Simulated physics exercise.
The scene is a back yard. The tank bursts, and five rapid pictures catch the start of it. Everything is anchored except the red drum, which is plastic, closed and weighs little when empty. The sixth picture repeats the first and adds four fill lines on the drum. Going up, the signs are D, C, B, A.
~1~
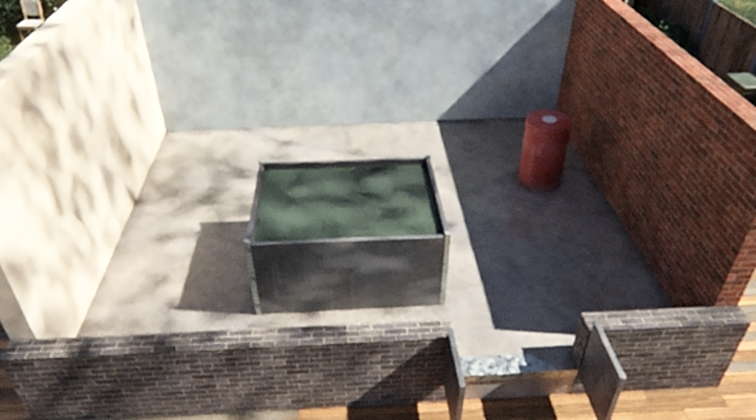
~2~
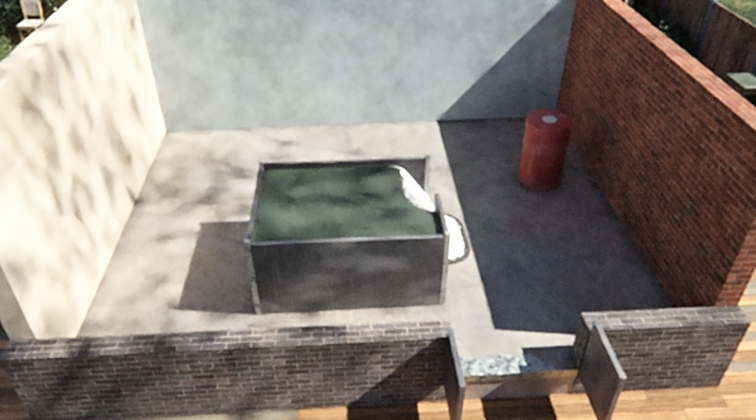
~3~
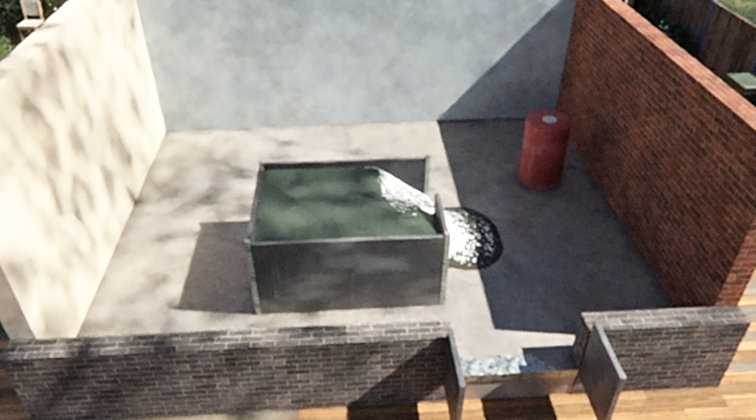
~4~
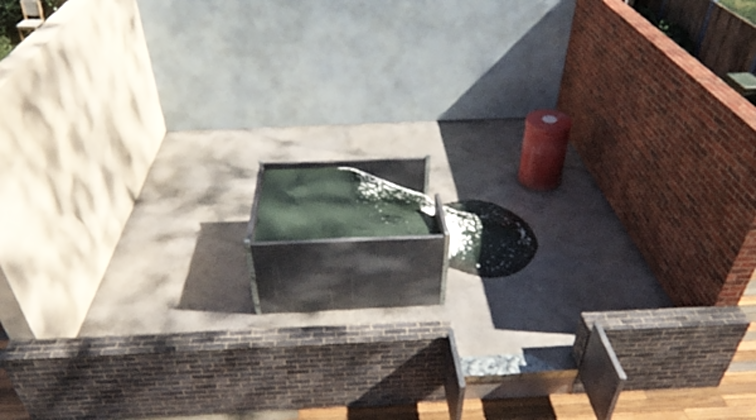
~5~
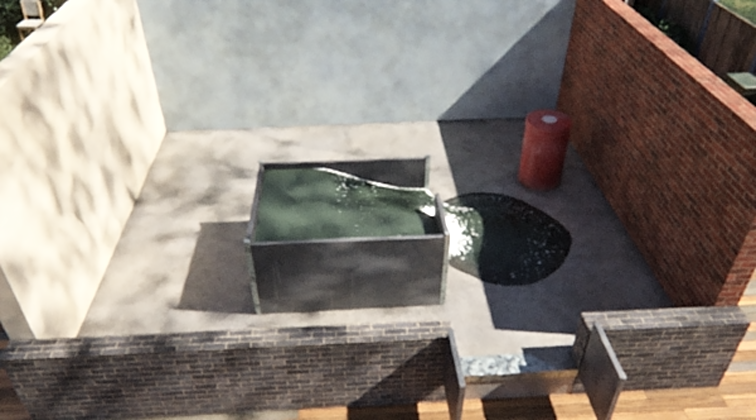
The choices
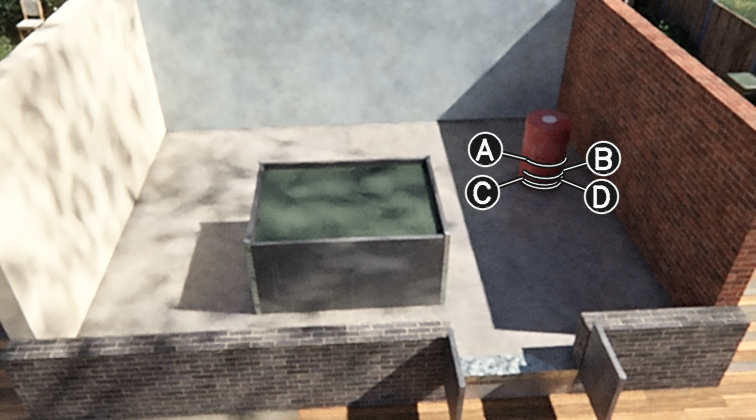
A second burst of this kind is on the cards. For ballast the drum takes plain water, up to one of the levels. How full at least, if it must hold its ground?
The limit is A.
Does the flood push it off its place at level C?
Yes, it does.
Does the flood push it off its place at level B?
Yes, that goes wrong.
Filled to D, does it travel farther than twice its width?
Yes, it does.
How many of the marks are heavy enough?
One.
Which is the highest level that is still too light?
Here it is level B.
In white, A at (550, 166); B at (547, 178); C at (546, 185); D at (545, 188); from the bottom up D, C, B, A.
Choosing A, it does not move.
Choosing B, it is pushed about twice its own width away.
Choosing C, it is pushed about 5 times its own width away.
Choosing D, it is pushed about 7 times its own width away.
